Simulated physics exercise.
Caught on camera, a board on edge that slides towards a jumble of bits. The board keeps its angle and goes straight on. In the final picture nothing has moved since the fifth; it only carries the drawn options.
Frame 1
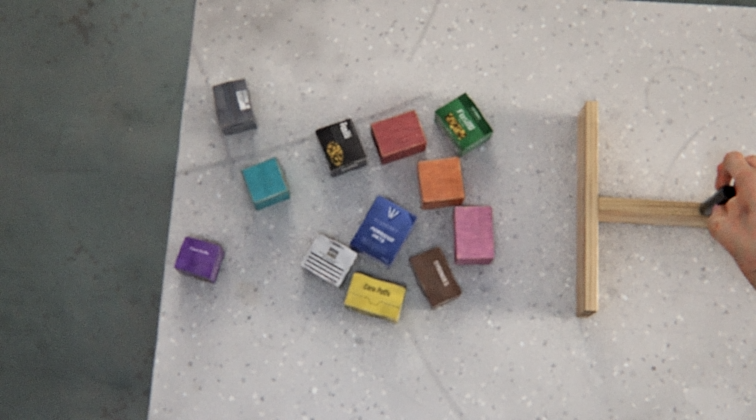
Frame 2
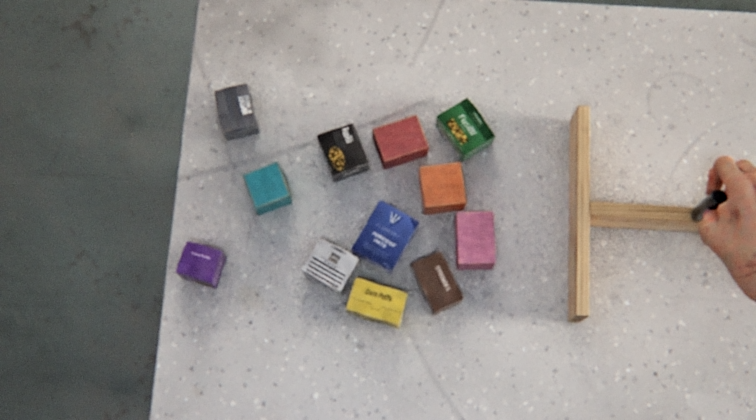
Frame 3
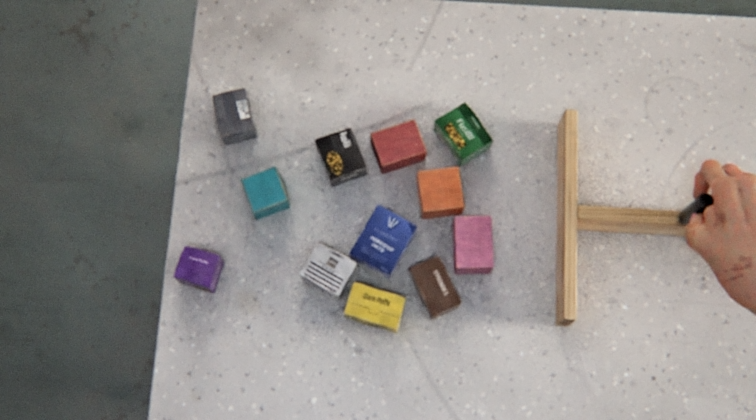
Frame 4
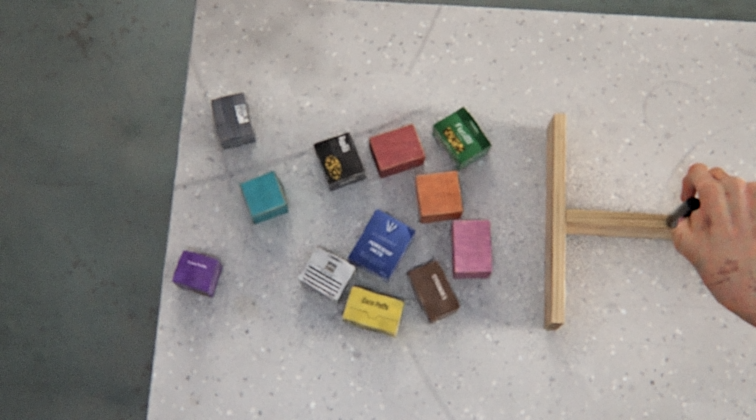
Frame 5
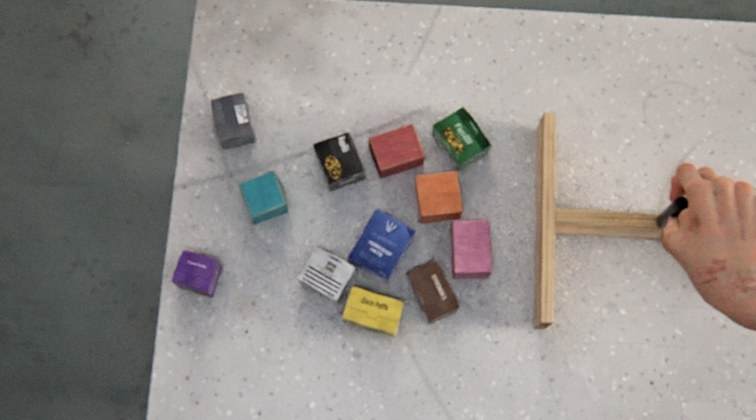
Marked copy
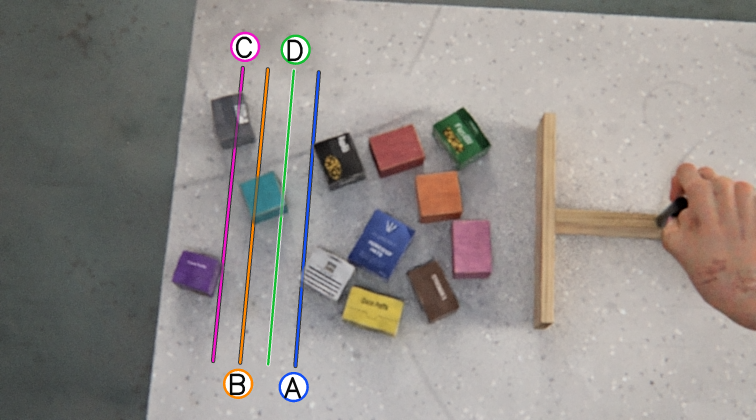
A hand slid a wooden T-shaped pusher slowly leftward across a speckled tabletop, closing some of the gap to a scattered group of colourful little boxes and blocks, which stayed put, untouched.
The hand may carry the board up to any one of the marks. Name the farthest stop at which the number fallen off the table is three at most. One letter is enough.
Line B.
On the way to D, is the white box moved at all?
Yes.
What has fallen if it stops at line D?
The purple packet.
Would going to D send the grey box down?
By then, no.
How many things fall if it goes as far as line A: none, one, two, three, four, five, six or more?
The count is none.
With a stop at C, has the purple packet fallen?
Yes.
On the marked copy, A at (308, 213); B at (255, 210); C at (229, 208); D at (282, 212).
With B. Early on, board (441, 209); yellow packet (370, 317); green packet (418, 125).
Further on, board (335, 203); turquoise block (222, 205); white box (245, 278).
At the end, board (256, 198); purple packet over the edge; turquoise block over the edge; two fallen.
As for the rest, A is within the limit but short; C drops six; D is within the limit but short.
